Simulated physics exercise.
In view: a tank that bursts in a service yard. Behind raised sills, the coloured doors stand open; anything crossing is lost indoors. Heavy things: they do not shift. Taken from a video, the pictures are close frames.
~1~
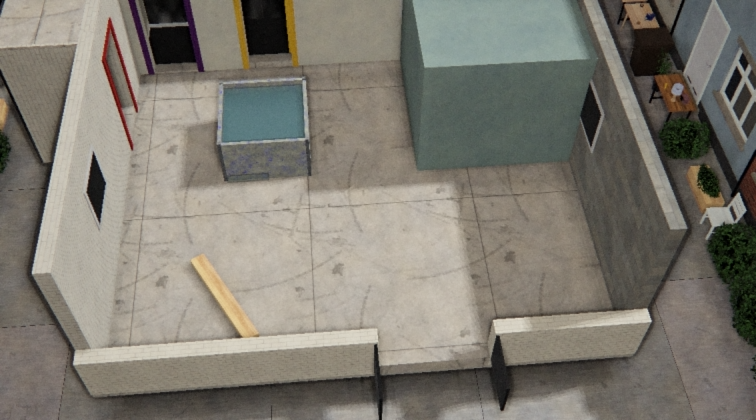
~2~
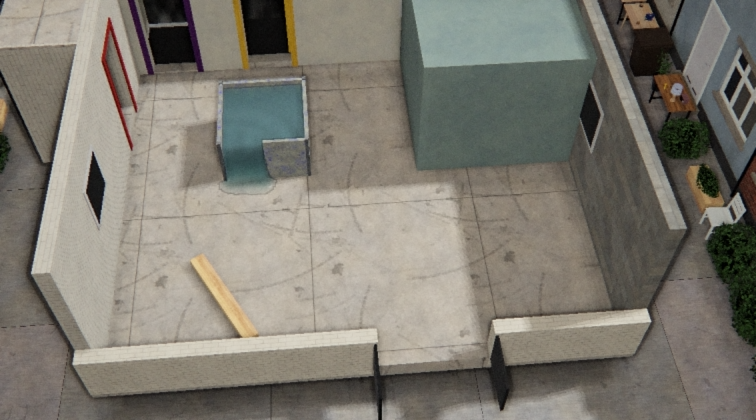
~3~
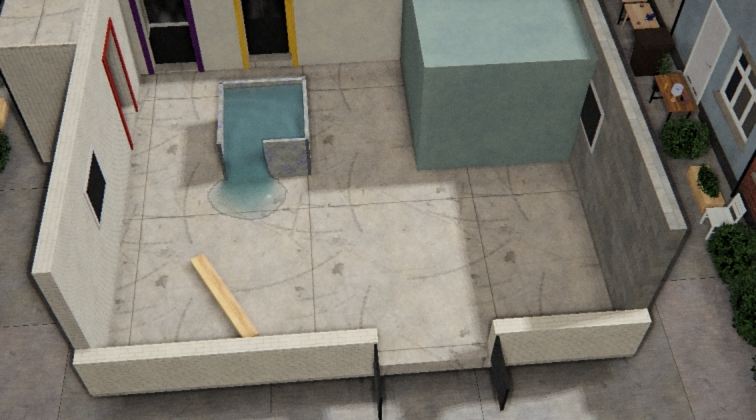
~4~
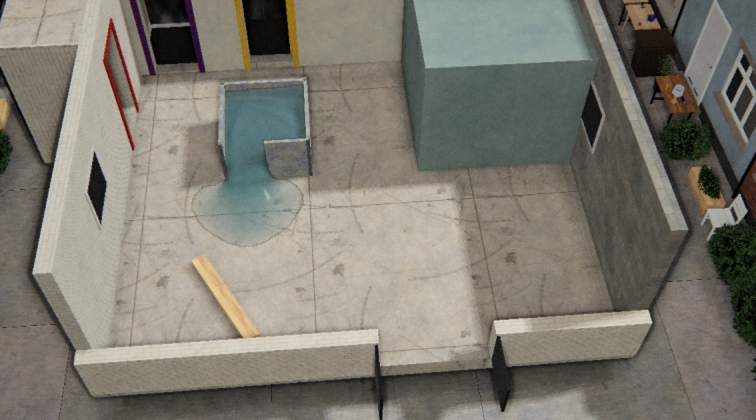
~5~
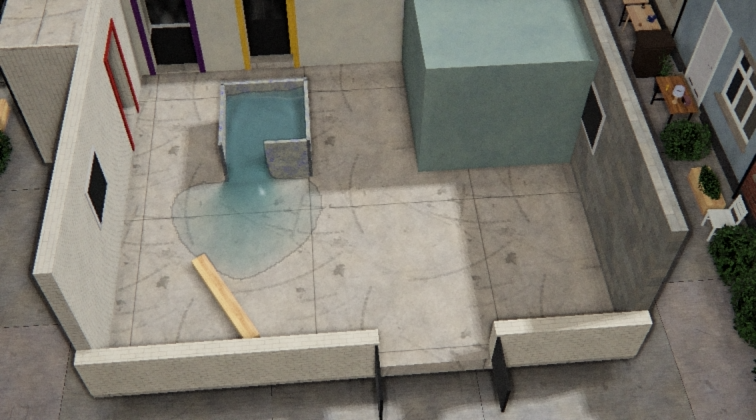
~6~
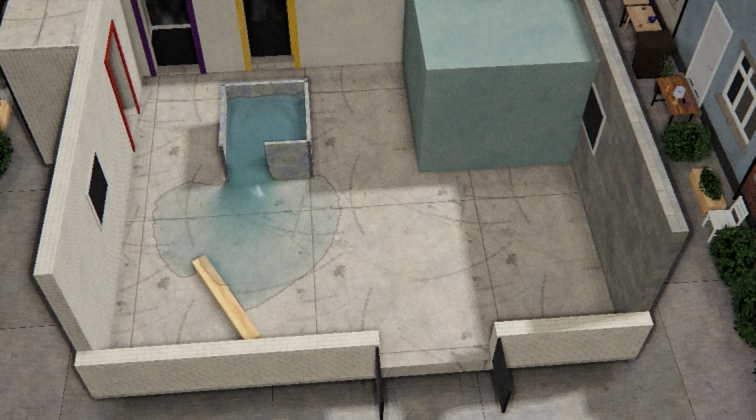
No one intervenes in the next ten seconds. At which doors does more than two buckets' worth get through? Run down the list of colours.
The red door keeps inside the limit, the yellow door keeps inside the limit, the purple door keeps inside the limit.
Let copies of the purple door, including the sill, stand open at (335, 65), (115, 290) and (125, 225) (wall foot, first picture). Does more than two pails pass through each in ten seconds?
The first misses the line, the next clears the line, the last clears the line.
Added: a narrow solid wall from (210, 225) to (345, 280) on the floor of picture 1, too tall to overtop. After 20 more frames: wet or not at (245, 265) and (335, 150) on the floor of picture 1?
Result by location - first parched, second parched.
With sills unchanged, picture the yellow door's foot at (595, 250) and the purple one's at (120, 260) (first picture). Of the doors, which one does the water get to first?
The door marked purple.
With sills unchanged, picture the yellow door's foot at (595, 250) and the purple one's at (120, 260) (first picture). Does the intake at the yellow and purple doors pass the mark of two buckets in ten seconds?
Yellow takes less, purple takes more.
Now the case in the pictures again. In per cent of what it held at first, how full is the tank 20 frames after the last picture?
I make it 28 per cent.
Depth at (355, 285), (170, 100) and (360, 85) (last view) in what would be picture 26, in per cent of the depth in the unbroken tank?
In the order asked, some 2, 0 and 0 in a hundred.
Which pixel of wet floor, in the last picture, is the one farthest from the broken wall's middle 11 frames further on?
Somewhere about (447, 349).
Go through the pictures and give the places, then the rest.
In the first frame, the open tank at (263, 113) is whole and still.
In the second frame, water pours out at (245, 163) and has run to (271, 185).
In the third frame, the front is at (262, 214), out from the gap at (246, 166).
In the fourth frame, water pours out at (247, 167) and has run to (242, 243).
In the fifth frame, water pours out at (247, 168) and has run to (231, 273).
In the sixth frame, the front is at (238, 306), out from the gap at (248, 169).
A moment on, water covers 30 % of the floor; the red door not reached, the yellow door not reached, the purple door not reached.
Next, water covers 35 % of the floor; the red door not reached, the yellow door not reached, the purple door not reached.
Then, water covers 45 % of the floor; the red door not reached, the yellow door not reached, the purple door not reached.
Later, water covers 65 % of the floor; the red door wet at the sill, nothing in, the yellow door not reached, the purple door not reached.
In the end, water covers 80 % of the floor; the red door wet at the sill, nothing in, the yellow door wet at the sill, nothing in, the purple door under two buckets in.
